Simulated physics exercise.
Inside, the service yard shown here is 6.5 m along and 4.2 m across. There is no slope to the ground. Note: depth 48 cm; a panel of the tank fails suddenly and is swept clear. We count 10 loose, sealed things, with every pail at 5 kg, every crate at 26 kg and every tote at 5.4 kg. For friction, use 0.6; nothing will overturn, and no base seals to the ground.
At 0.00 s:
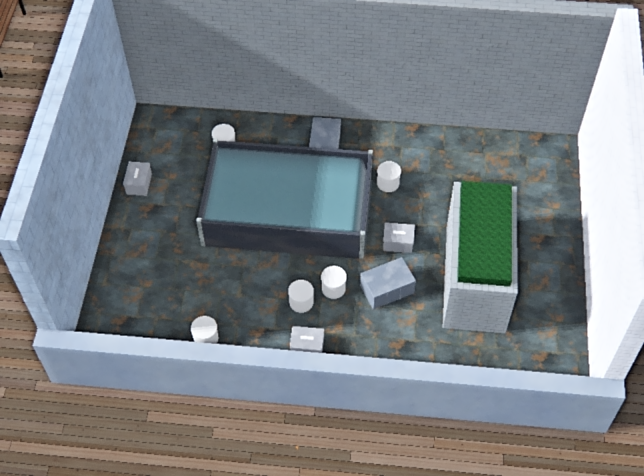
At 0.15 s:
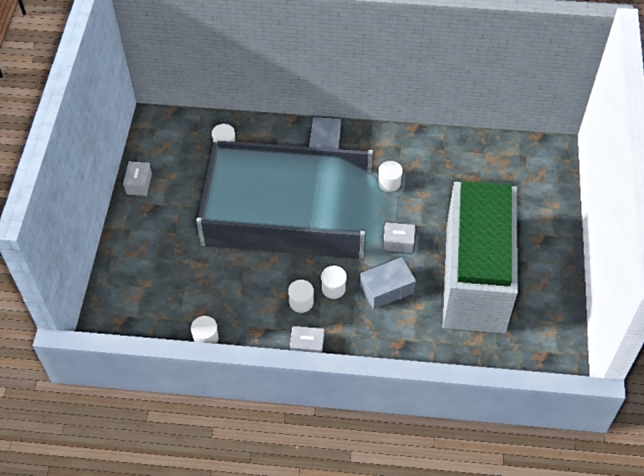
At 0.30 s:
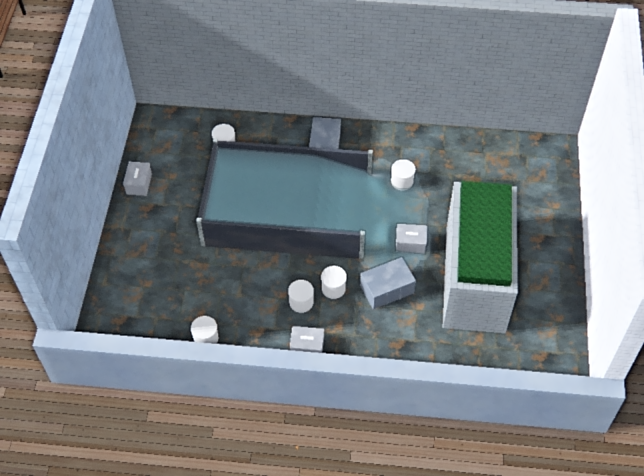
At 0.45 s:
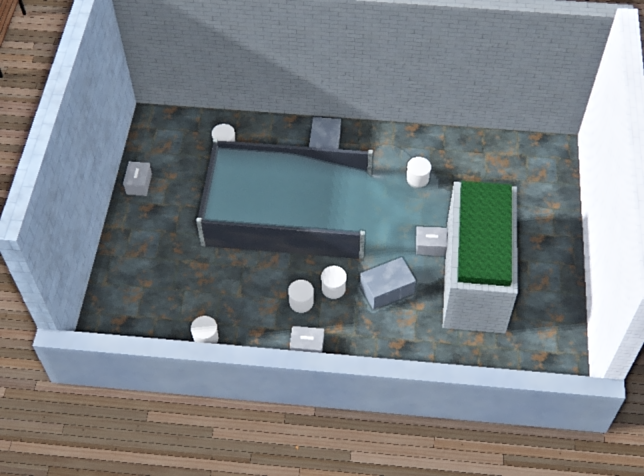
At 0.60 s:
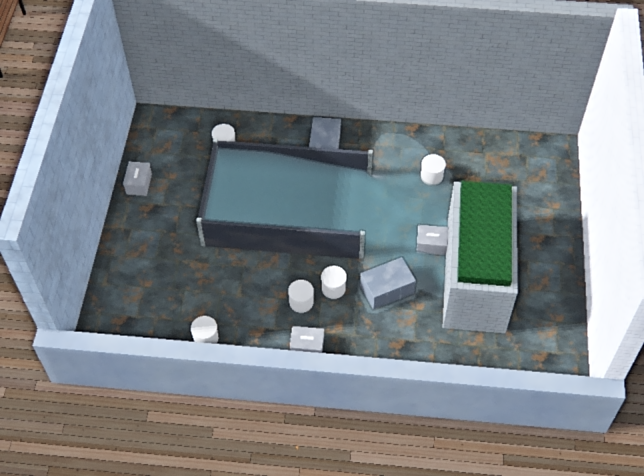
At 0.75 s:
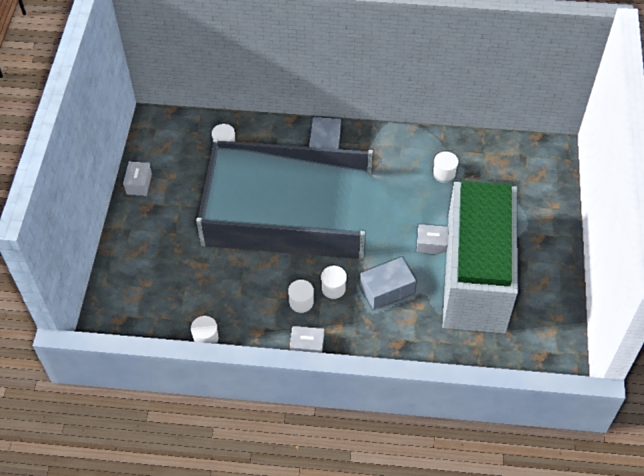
A tank's right side opens and water spreads rightward, pushing a white pail and tote along.
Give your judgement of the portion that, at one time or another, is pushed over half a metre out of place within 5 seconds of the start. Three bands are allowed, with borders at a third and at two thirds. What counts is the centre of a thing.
That would be less than a third of them.
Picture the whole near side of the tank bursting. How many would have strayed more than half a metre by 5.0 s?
6.
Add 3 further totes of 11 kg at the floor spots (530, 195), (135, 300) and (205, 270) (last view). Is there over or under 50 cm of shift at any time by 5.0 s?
In the order asked: Farther than that, not as far, not as far.
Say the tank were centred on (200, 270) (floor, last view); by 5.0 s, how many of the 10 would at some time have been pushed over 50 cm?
Count: 6.
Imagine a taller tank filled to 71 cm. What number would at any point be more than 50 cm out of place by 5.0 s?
Then the count would be 5.
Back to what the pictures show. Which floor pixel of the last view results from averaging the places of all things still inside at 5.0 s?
The centre is close to (291, 261).
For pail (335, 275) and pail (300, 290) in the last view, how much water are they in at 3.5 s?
Around 3 cm and 2 cm.
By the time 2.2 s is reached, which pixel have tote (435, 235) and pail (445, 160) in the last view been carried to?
Near (422, 325) and (563, 125).
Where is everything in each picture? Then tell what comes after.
The first frame shows a pail at (389, 170), on the bottom; a tote at (399, 233), on the bottom; water covers 2.7 m2; 0 of 10 have shifted.
The second frame shows a pail at (391, 170), on the bottom; a tote at (399, 233), on the bottom; water covers 3.3 m2; 0 of 10 have shifted.
The third frame shows a pail at (404, 169) rests on the ground, 20 cm from its start; a tote at (412, 234), on the bottom, 17 cm from its start; 3.9 m2 under water; 2 of 10 have shifted.
The fourth frame shows a pail at (419, 166) rests on the ground, 43 cm from its start; a tote at (432, 237), on the bottom, 44 cm from its start; water covers 4.8 m2; 2 of 10 have shifted.
The fifth frame shows a pail at (434, 164) rests on the ground, 63 cm from its start; a tote at (433, 235), afloat, 45 cm from its start; water covers 5.5 m2; 2 of 10 have shifted.
The sixth frame shows a pail at (446, 161) rests on the ground, 82 cm from its start; a tote at (433, 235), afloat, 45 cm from its start; 6.2 m2 under water; 2 of 10 have shifted.
After 1.1 s 1 of 10 are over 50 cm from their spots; 1 afloat.
After 2.2 s 2 of 10 are over 50 cm from their spots; 2 afloat.
After 3.5 s 2 of 10 are over 50 cm from their spots; 2 afloat.
After 5.0 s 3 of 10 are over 50 cm from their spots, and 3 have been at some point; 2 afloat.
